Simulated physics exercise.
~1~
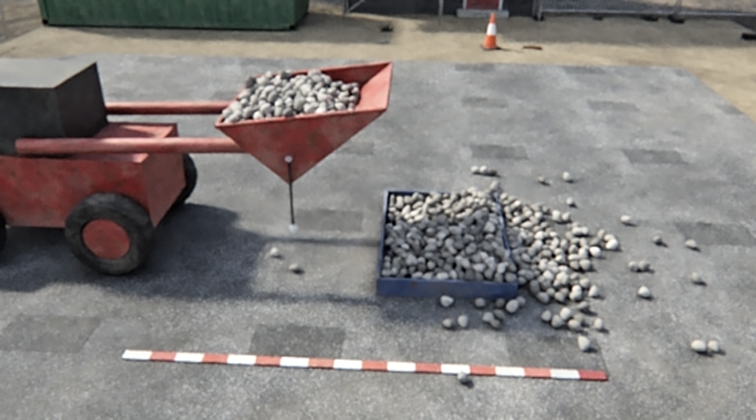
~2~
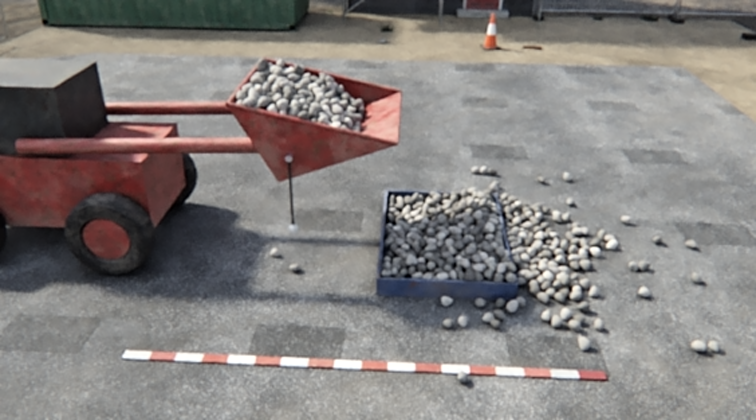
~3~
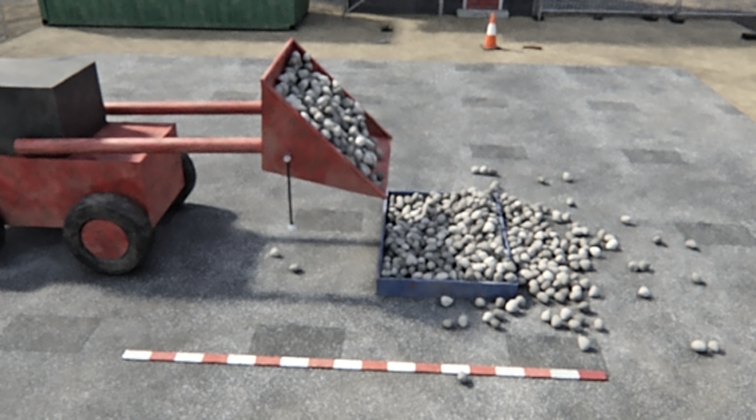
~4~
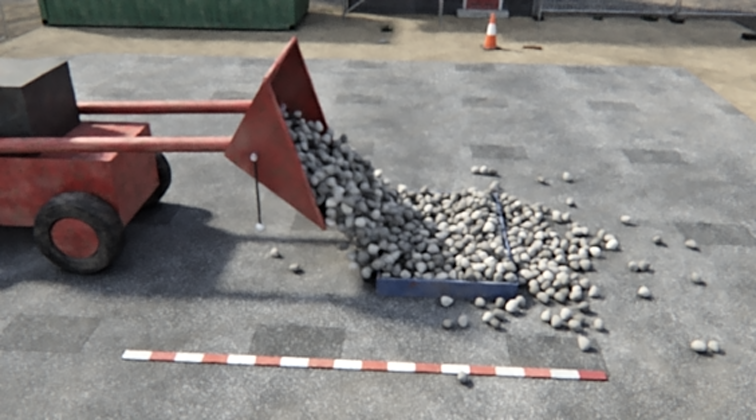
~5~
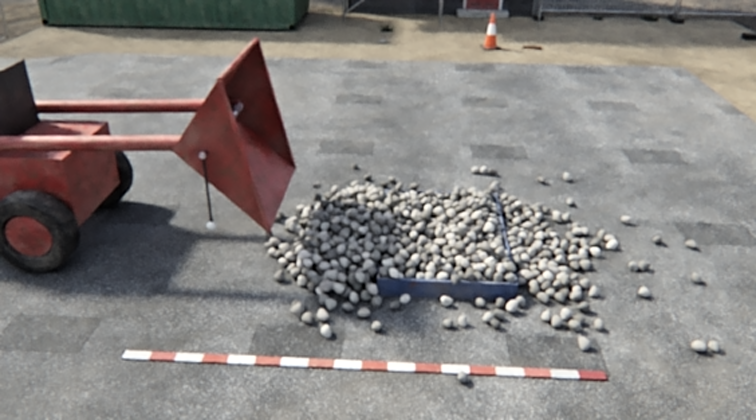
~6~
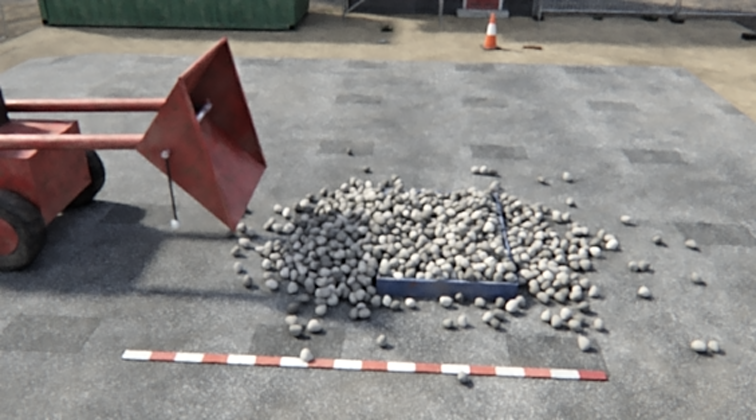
A red loader stands at the left of a grey paved yard, seen from above at an angle, its raised bucket heaped with smooth grey stones. To the right, a low dark blue bin is already full, with stones spilled around its far side, and a red-and-white staff lies in front. The bucket tips forward steadily, then the loader backs away left as the stones pour out. Many land short of the bin, while others pile onto it, burying much of its rim. The emptied bucket stays tilted down as the loader retreats, leaving one broad, spread heap.
